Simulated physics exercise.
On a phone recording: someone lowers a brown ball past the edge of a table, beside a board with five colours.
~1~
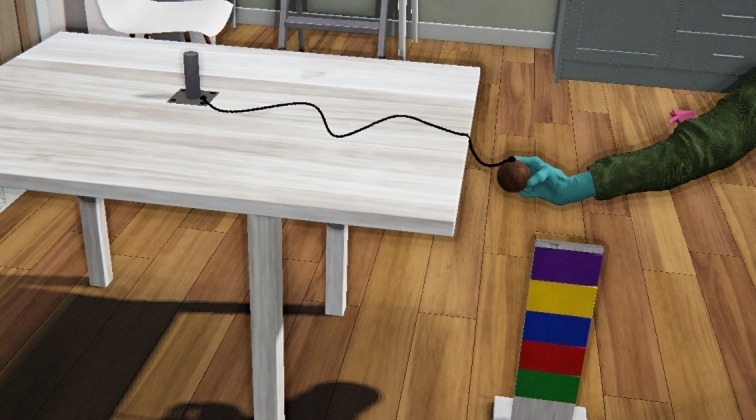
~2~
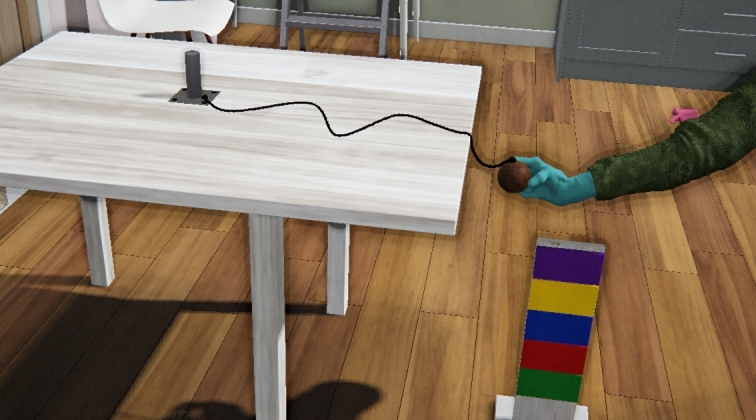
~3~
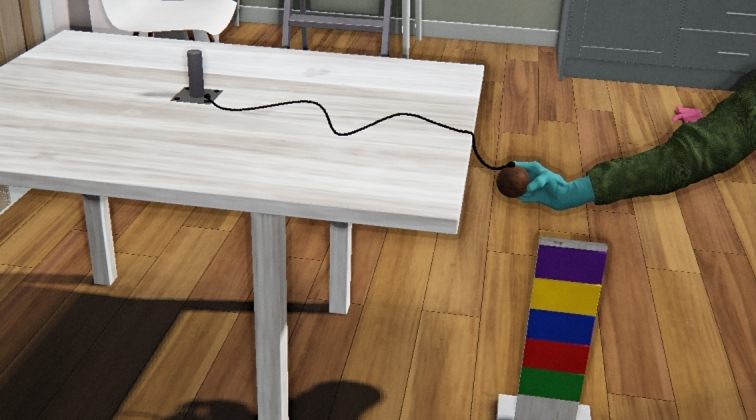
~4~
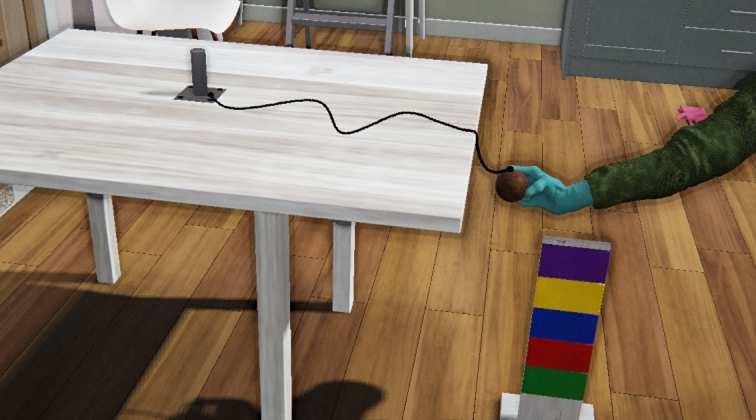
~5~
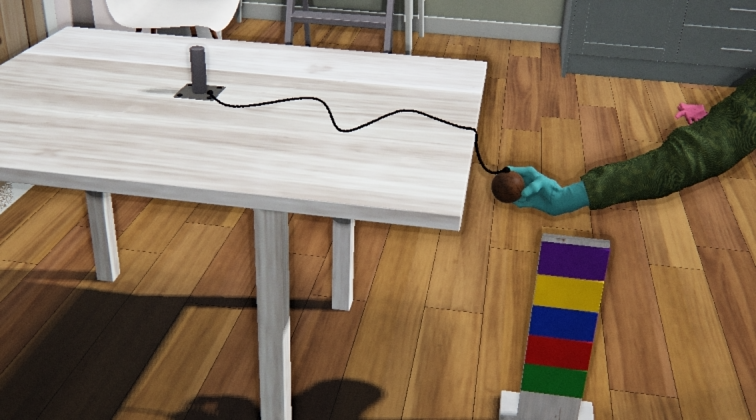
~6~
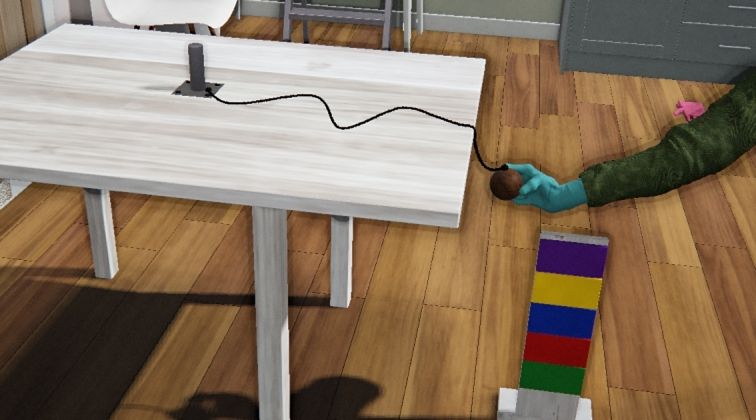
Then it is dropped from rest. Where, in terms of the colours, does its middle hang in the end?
The blue one.
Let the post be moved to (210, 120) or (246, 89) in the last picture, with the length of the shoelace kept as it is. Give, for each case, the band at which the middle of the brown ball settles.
Answer, in order: Red, red.
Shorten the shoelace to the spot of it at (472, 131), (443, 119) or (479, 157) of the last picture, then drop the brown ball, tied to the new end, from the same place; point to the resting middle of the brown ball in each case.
Well, that gives around (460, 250) the first time, (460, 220) the next and (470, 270) the last.
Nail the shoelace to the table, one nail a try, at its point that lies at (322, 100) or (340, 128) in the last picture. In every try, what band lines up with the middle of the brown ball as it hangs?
Taking the two tries in turn, you'd get yellow and then purple.
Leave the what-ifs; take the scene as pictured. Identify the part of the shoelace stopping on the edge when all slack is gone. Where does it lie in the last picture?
It's the one at (379, 115).
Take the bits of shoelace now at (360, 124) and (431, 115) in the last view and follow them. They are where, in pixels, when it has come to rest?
You'll find the first mark at (444, 123) and the second mark at (468, 191).
Early on, ball near (444, 296); level with blue.
Midway, ball near (474, 302); level with blue.
Finally, ball near (460, 301); level with blue. At blue.
